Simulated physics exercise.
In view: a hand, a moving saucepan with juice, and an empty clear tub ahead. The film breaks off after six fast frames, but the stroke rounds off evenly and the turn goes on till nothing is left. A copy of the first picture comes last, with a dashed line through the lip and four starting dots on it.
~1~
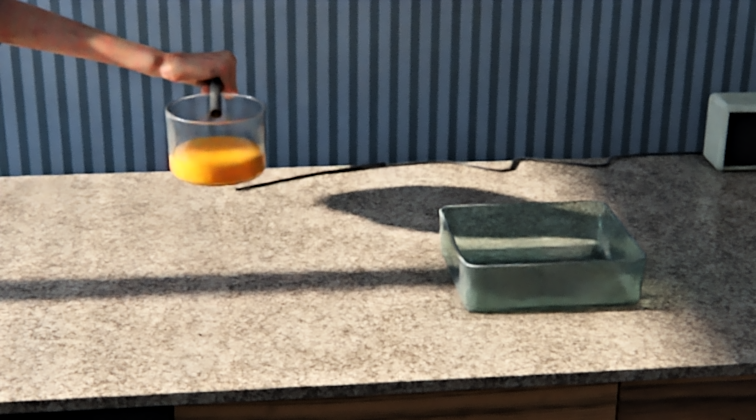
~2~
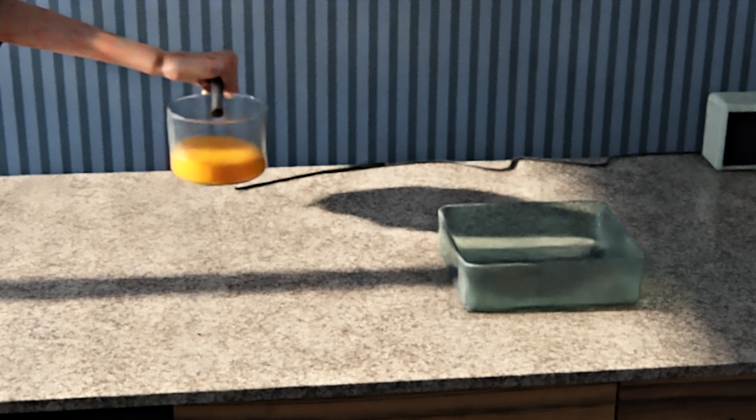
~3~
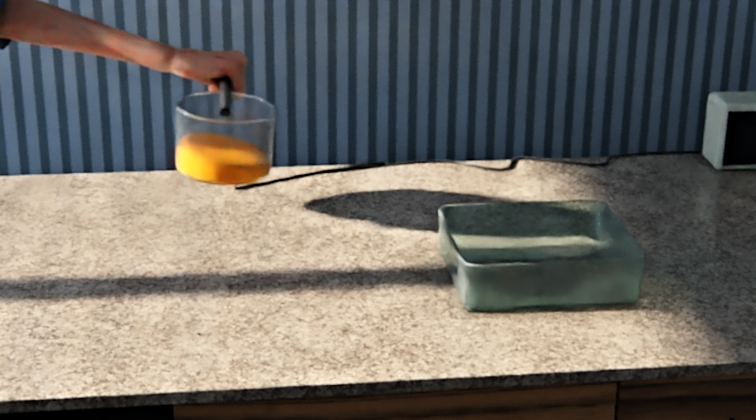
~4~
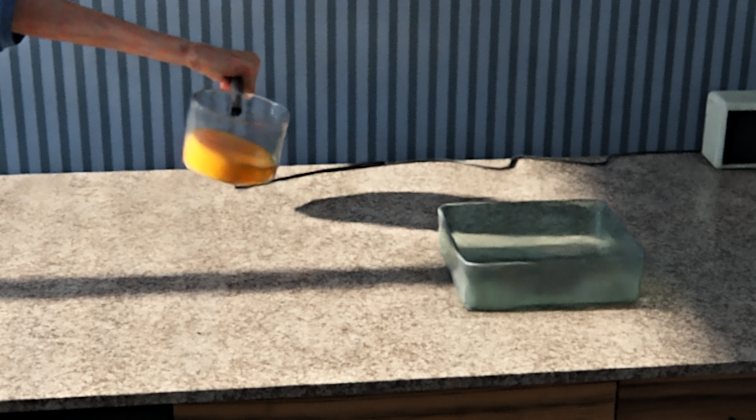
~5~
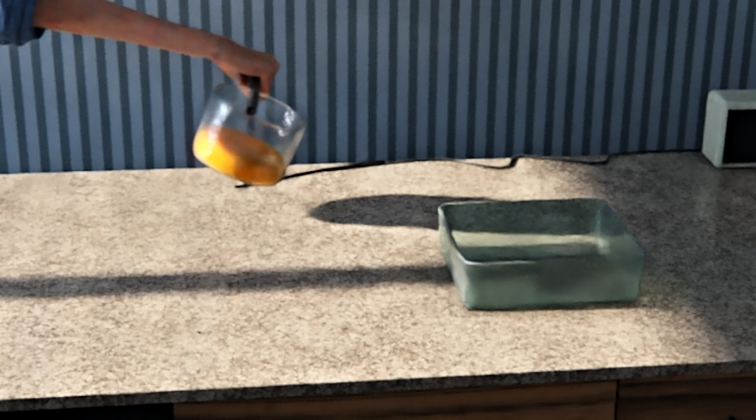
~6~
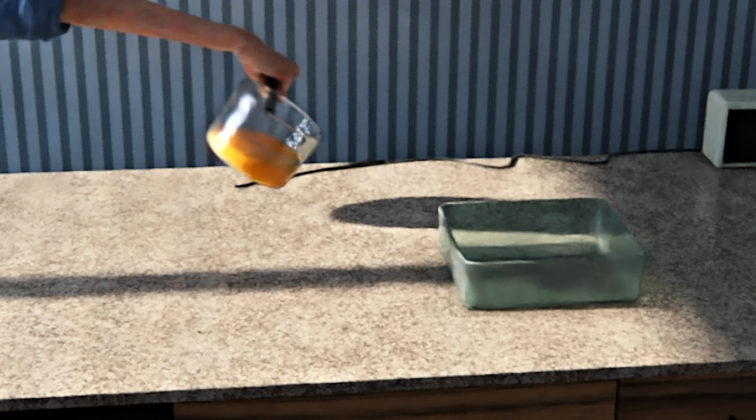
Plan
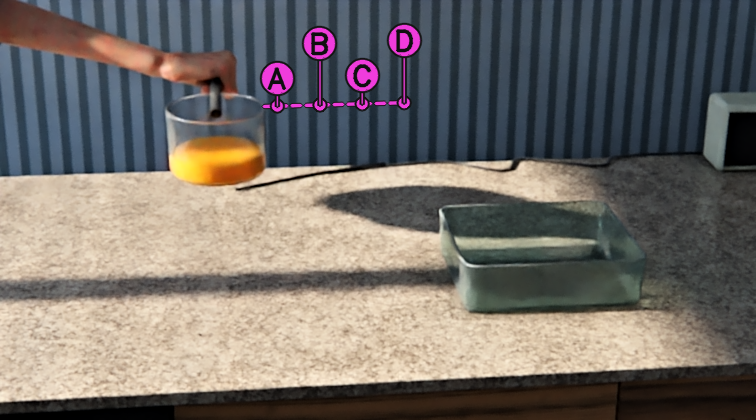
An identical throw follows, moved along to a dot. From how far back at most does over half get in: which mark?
It is B.
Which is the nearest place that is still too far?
Here it is place A.
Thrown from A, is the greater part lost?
Yes, it does.
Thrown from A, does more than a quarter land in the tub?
No, less.
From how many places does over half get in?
Three of the four.
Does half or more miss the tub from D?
No.
In magenta, A at (277, 106); B at (319, 105); C at (362, 103); D at (404, 102).
With A, about 16 % lands in the tub, 82 % falls short and 3 % goes beside or beyond.
With B, about 67 % lands in the tub, 17 % falls short and 16 % goes beside or beyond.
With C, about 72 % lands in the tub, 4 % falls short and 24 % goes beside or beyond.
With D, about 71 % lands in the tub, 3 % falls short and 26 % goes beside or beyond.
